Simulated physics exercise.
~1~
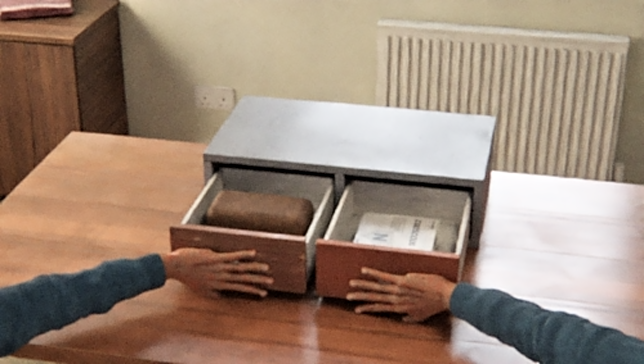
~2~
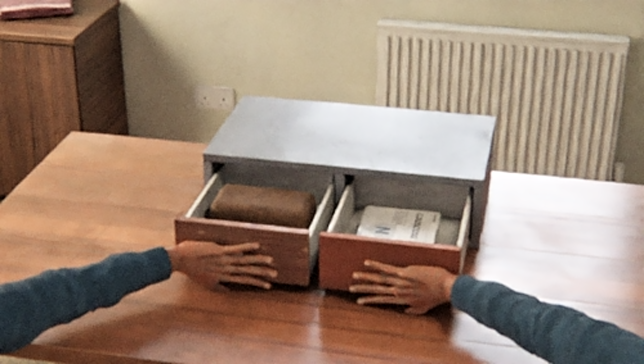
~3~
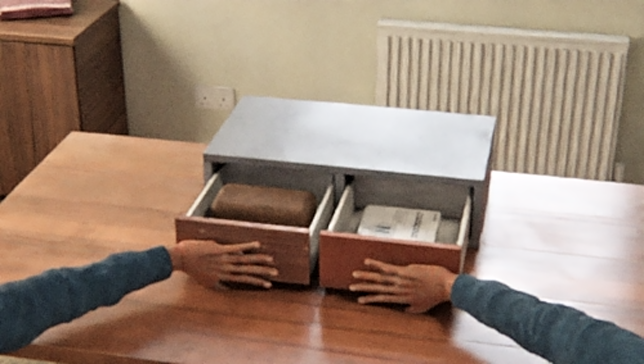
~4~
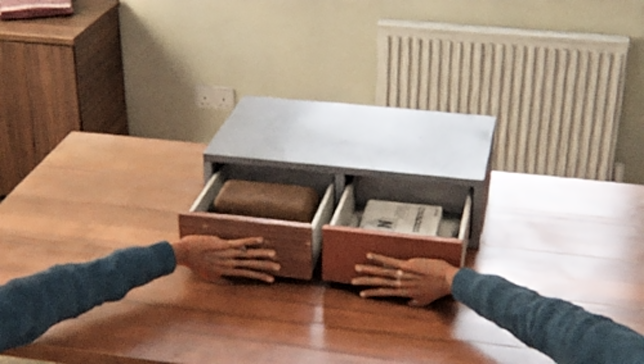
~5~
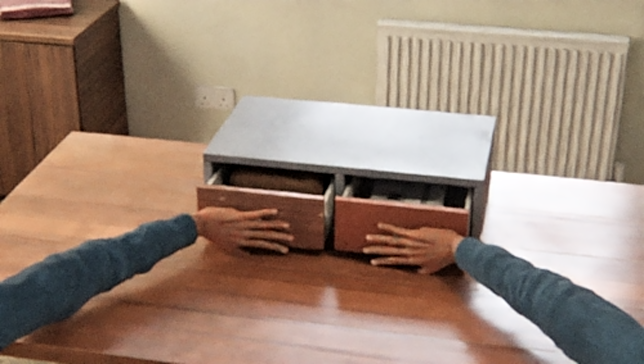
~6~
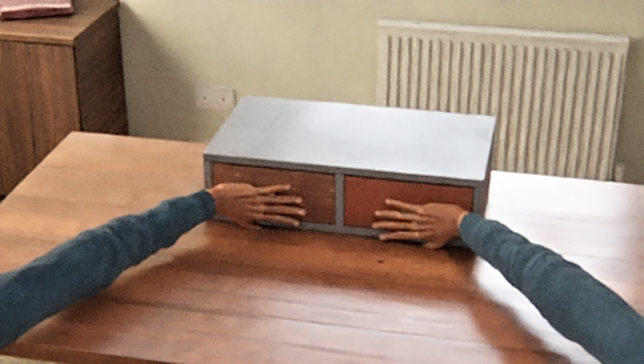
Two hands push the chest's open drawers, holding a loaf and a packet, fully closed.
